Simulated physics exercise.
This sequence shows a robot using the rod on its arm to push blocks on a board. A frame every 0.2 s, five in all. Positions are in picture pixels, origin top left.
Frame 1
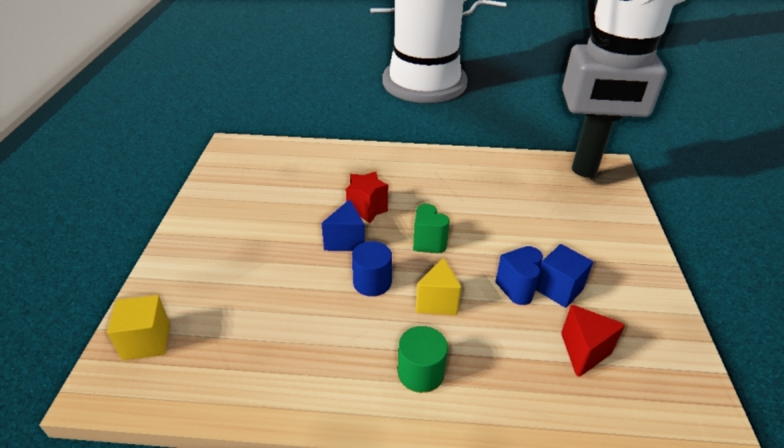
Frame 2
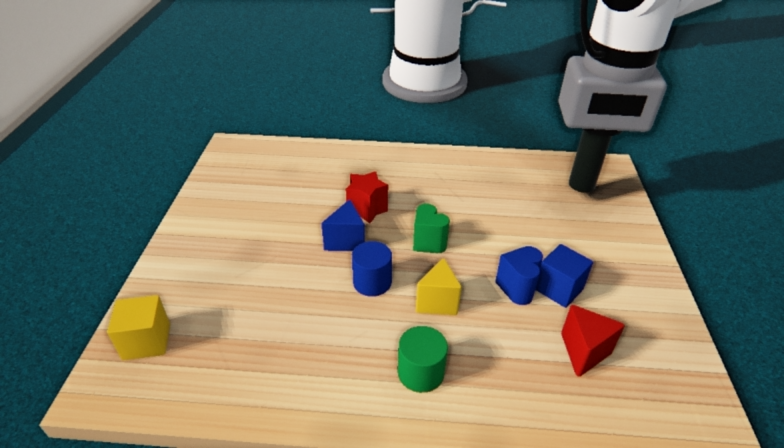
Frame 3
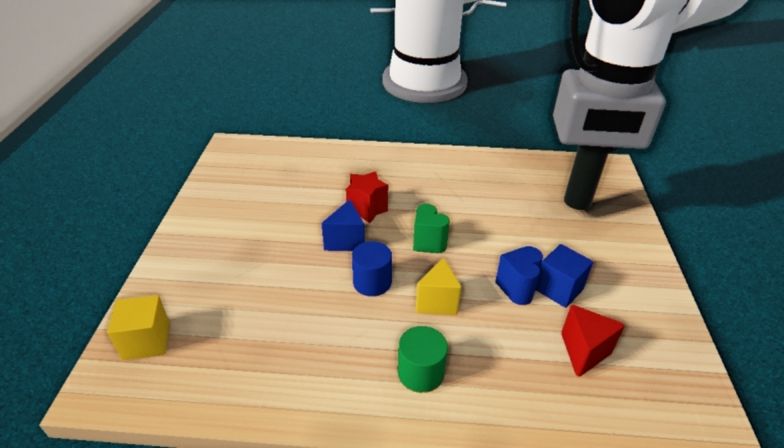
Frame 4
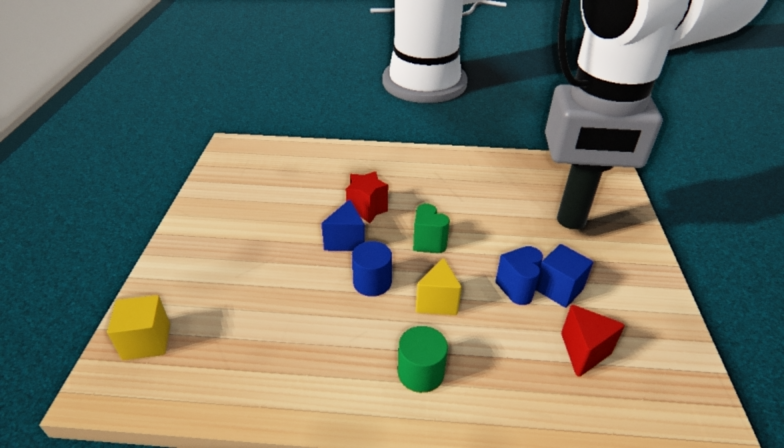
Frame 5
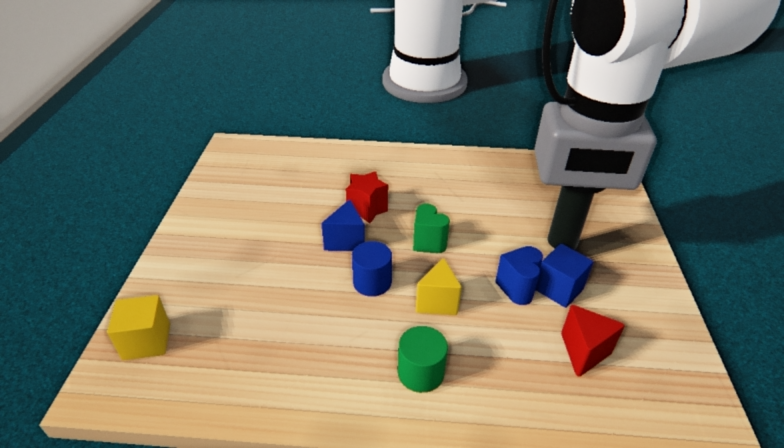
A robot arm with a black rod stands over the far right of a pale wooden board on a dark teal surface, seen from above at an angle. Red, blue, green and yellow blocks cluster around the middle and right, with a yellow cube alone at left. The rod slides steadily nearer and slightly left, to just behind two blue blocks, while every block and the view stay still.
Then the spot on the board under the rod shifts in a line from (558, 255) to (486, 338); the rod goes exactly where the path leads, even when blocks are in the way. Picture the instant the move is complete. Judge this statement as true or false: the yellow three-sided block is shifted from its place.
Answer: True.
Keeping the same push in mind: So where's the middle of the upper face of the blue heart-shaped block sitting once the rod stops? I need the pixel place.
At roughly (448, 307).
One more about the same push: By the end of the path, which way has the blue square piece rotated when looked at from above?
Anticlockwise.
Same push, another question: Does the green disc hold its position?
That would be a yes.
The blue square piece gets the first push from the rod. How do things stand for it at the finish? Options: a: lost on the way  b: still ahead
I'll go with a - lost on the way.
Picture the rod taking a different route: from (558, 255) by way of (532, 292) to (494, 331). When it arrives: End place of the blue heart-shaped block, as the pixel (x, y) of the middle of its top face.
The middle of its top is at (457, 295).
What follows on the original path. One third of the way, rod at (540, 267); blue heart-shaped block at (515, 268); blue square piece at (568, 278), turned 45° anticlockwise.
Two thirds of the way, rod at (516, 295); blue heart-shaped block at (481, 290), turned 25° clockwise; blue square piece at (562, 287), turned 95° anticlockwise; red three-sided block at (598, 328).
At the end, rod at (489, 324); green disc unmoved; yellow three-sided block at (430, 276), turned 45° clockwise; blue heart-shaped block at (448, 307), turned 65° clockwise; blue square piece at (562, 287), turned 95° anticlockwise; red three-sided block at (598, 328).
